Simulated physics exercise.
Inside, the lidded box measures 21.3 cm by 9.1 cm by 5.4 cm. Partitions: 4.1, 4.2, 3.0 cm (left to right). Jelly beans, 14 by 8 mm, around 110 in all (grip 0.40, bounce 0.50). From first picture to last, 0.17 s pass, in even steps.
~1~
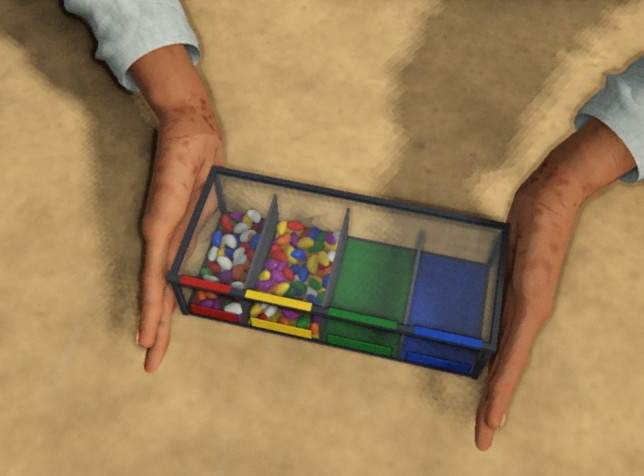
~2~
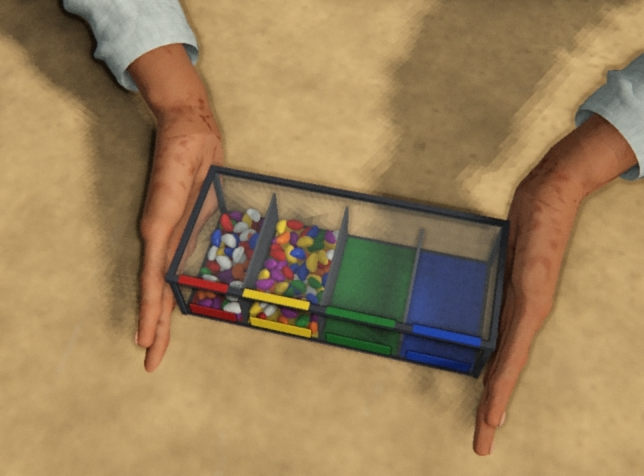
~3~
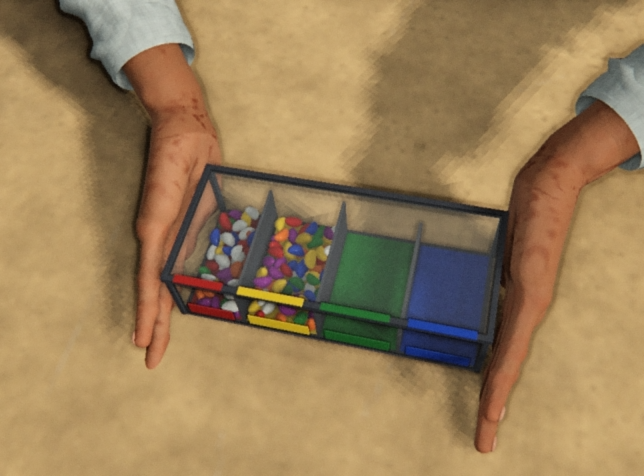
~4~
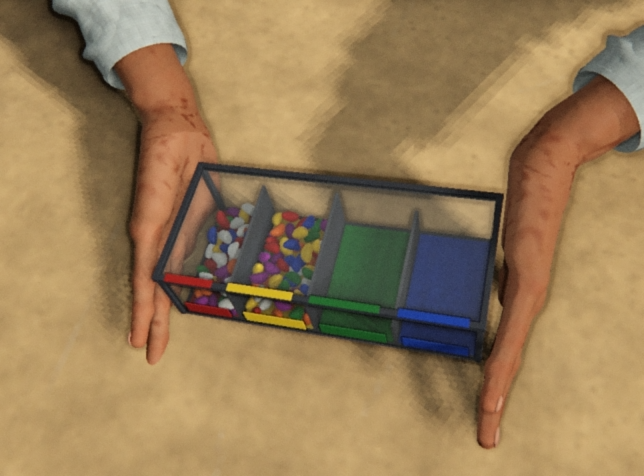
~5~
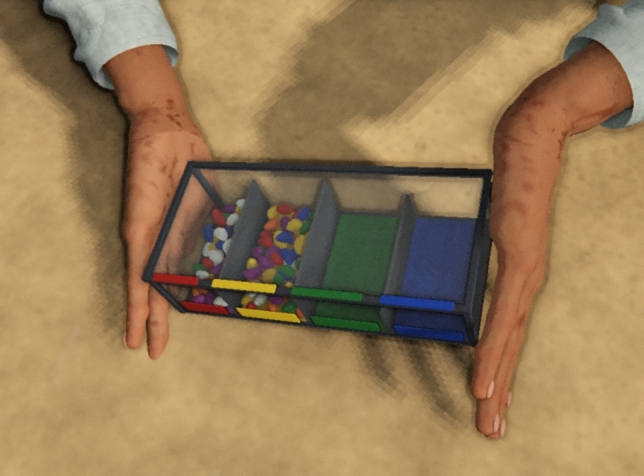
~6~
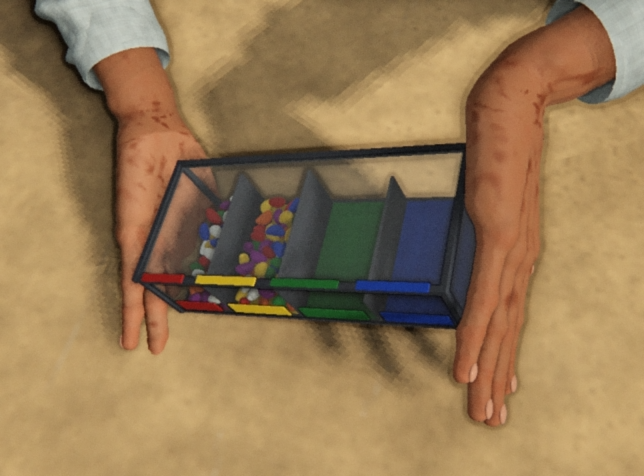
Two hands in pale blue sleeves hold a clear, dark-edged box between their palms over a mottled sandy surface, seen from above at a slant. Left to right, its four compartments are marked red, yellow, green and blue, with multicoloured jelly beans in the first two only. Slowly at first, then more, the hands tilt the box, raising its right end and shifting it slightly left, while the view stays still.
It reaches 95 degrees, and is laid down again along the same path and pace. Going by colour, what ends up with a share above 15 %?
Red compartment: Above; blue compartment: Below; green compartment: Below; yellow compartment: Above.
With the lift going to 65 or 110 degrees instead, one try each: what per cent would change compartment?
Some 0 and 20 per cent.
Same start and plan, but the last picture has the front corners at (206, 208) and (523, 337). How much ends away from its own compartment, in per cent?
Then about 30 per cent.
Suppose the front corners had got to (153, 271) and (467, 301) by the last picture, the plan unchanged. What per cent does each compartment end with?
Red 55, blue 0, green 0, yellow 45.
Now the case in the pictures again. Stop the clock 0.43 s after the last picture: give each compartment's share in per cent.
Red 45; blue 0; green 0; yellow 55.
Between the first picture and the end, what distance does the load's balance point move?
Roughly 1.0 cm.
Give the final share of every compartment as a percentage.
Red 55, blue 0, green 0, yellow 45.
Then, 0.43 s after the last picture, tilt 94 degrees; red 45 %, yellow 55 %.
Then, 0.72 s after the last picture, tilt 38 degrees; red 50 %, yellow 50 %.
Then, 1.11 s after the last picture, tilt 0 degrees; red 55 %, yellow 45 %.
In the end, red 55 %, blue 0 %, green 0 %, yellow 45 %.
